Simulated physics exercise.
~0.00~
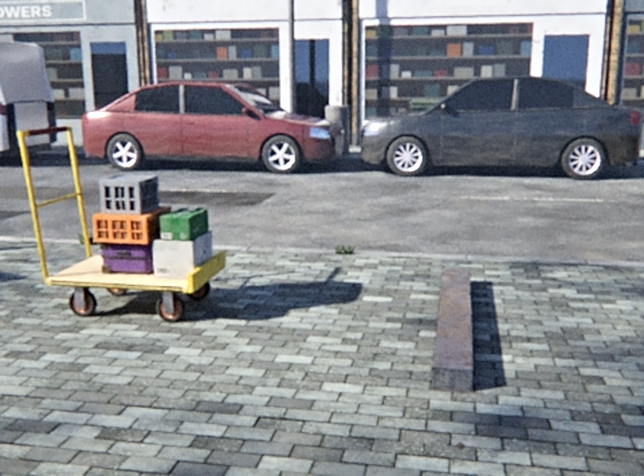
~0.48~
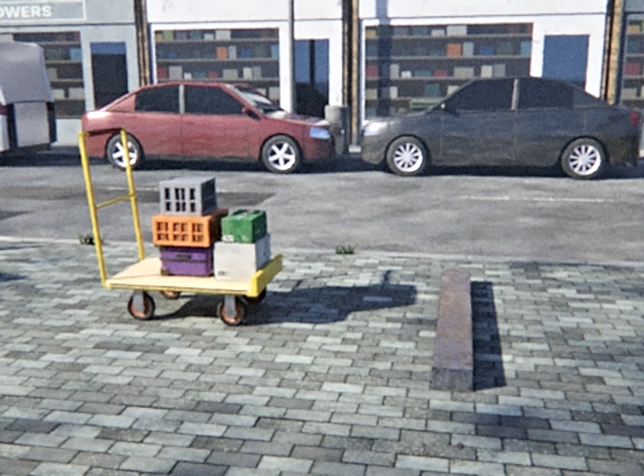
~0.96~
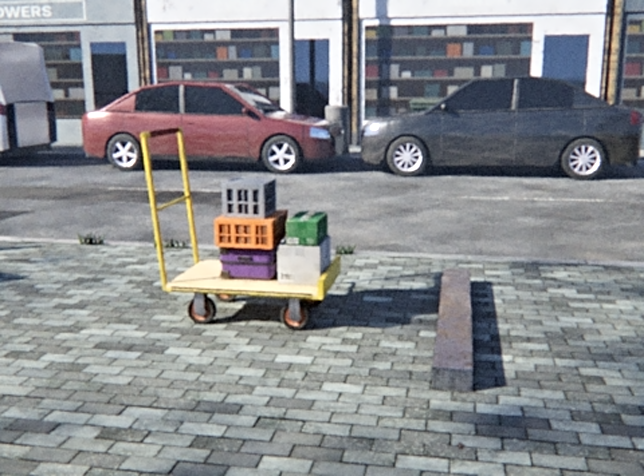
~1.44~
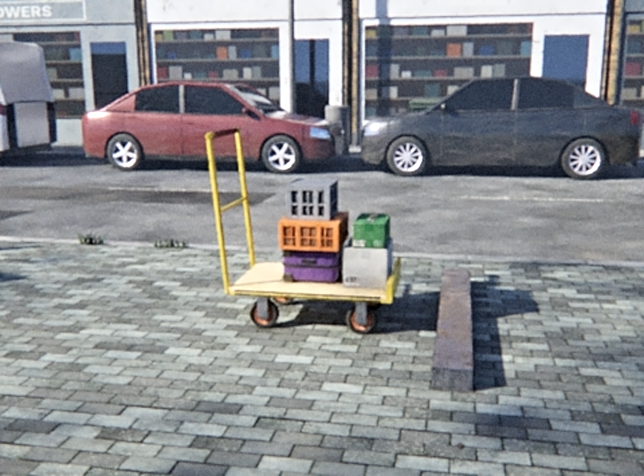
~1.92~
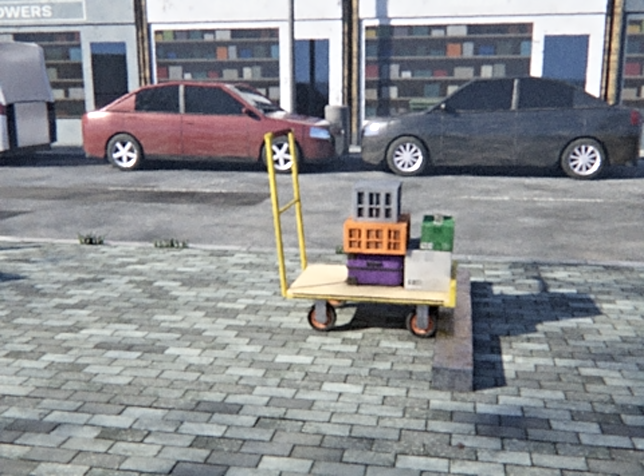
A paved area beside a street is seen from a fixed, slightly raised view, with a red car and a dark grey car parked before shopfronts across the road. On the left stands a yellow trolley with a tall handle, carrying a purple case beneath an orange crate and a grey crate, with a green carton on a white box beside them. The trolley rolls steadily to the right across the paving towards a low, dark kerb. The stack rides along with it, staying in nearly the same arrangement. Finally the trolley is at the kerb, with every item still on its deck.
